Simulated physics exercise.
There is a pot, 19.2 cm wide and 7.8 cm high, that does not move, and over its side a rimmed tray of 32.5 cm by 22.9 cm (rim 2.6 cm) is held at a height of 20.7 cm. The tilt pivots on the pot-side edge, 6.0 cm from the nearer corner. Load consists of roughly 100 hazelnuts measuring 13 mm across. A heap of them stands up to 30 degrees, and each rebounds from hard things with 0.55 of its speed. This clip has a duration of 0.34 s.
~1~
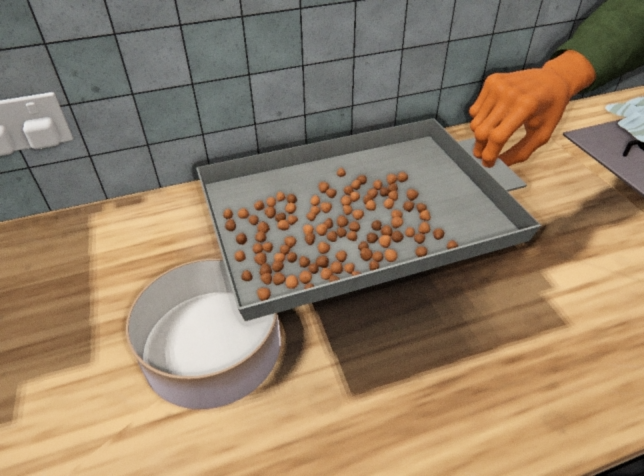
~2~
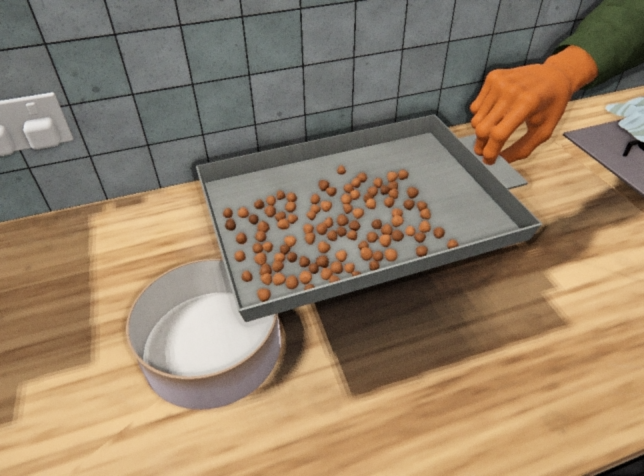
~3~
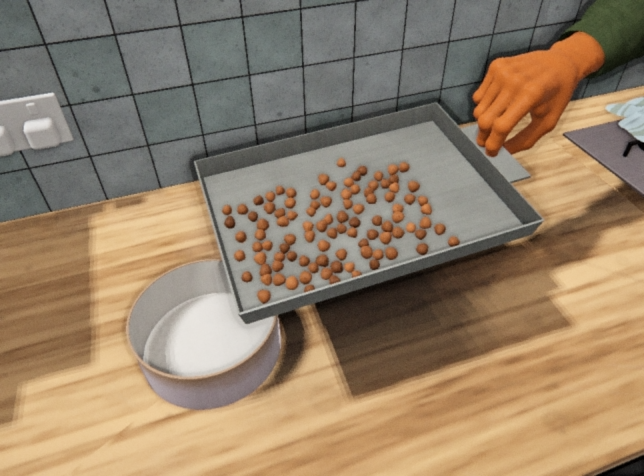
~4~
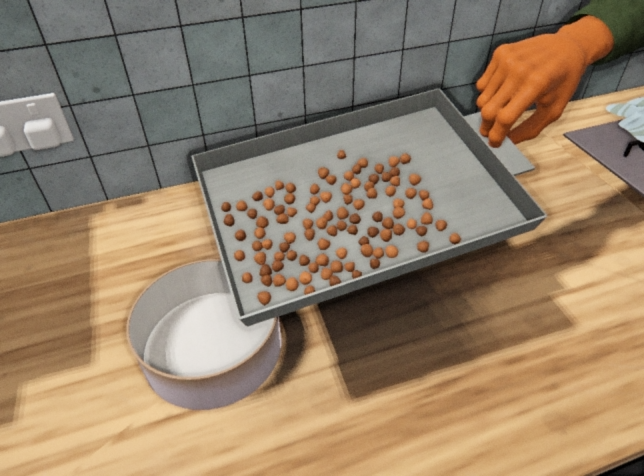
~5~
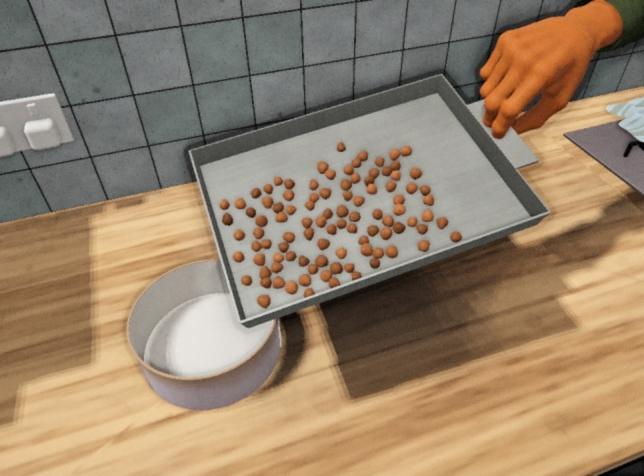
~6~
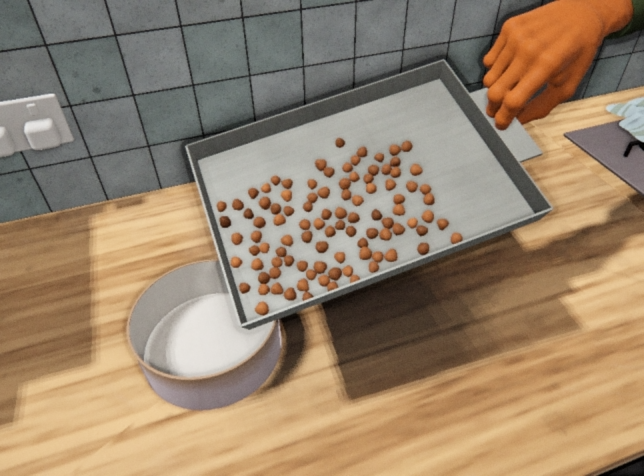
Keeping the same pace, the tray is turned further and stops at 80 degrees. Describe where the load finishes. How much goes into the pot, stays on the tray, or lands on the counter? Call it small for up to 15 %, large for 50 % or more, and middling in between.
Pot - small, tray - large, counter - small.
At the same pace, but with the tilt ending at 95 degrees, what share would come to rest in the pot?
That would give about 0 per cent.
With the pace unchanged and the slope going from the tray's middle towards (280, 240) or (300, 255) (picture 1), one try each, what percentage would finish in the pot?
Around 0 % for the first direction, around 0 % for the second.
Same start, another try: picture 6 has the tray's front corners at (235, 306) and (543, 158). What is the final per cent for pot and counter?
You'd end with pot at 0 and counter at 0.
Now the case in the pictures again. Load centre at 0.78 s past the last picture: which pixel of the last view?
I reckon close to (312, 265).
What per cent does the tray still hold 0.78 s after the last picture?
Around 100 percent.
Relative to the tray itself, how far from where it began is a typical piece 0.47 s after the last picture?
I'd say close to 5 centimetres.
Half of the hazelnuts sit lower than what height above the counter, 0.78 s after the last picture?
The halfway mark sits at about 24 cm.
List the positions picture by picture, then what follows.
In the first picture, tray tilt 0 degrees, front corners at (242, 304) and (535, 223); middle of the pieces at (341, 233); pot at (203, 312).
In the second picture, tray tilt 1 degrees, front corners at (242, 306) and (536, 222); middle of the pieces at (342, 232).
In the third picture, tray tilt 5 degrees, front corners at (242, 309) and (538, 218), lowest corner left front; middle of the pieces at (342, 229).
In the fourth picture, tray tilt 9 degrees, front corners at (243, 313) and (541, 214), lowest corner left front; middle of the pieces at (342, 226).
In the fifth picture, tray tilt 13 degrees, front corners at (243, 317) and (544, 210), lowest corner left front; middle of the pieces at (341, 224).
In the sixth picture, tray tilt 18 degrees, front corners at (243, 320) and (547, 206), lowest corner left front; middle of the pieces at (340, 226); pot at (204, 313).
Then, 0.47 s after the last picture, tilt 47 degrees; the tray holds 100 %, the pot 0 %.
Then, 0.78 s after the last picture, tilt 67 degrees; the tray holds 100 %, the pot 0 %.
Then, 1.19 s after the last picture, tilt 80 degrees; the tray holds 100 %, the pot 0 %.
In the end, pot 0 %, tray 100 %, counter 0 %.
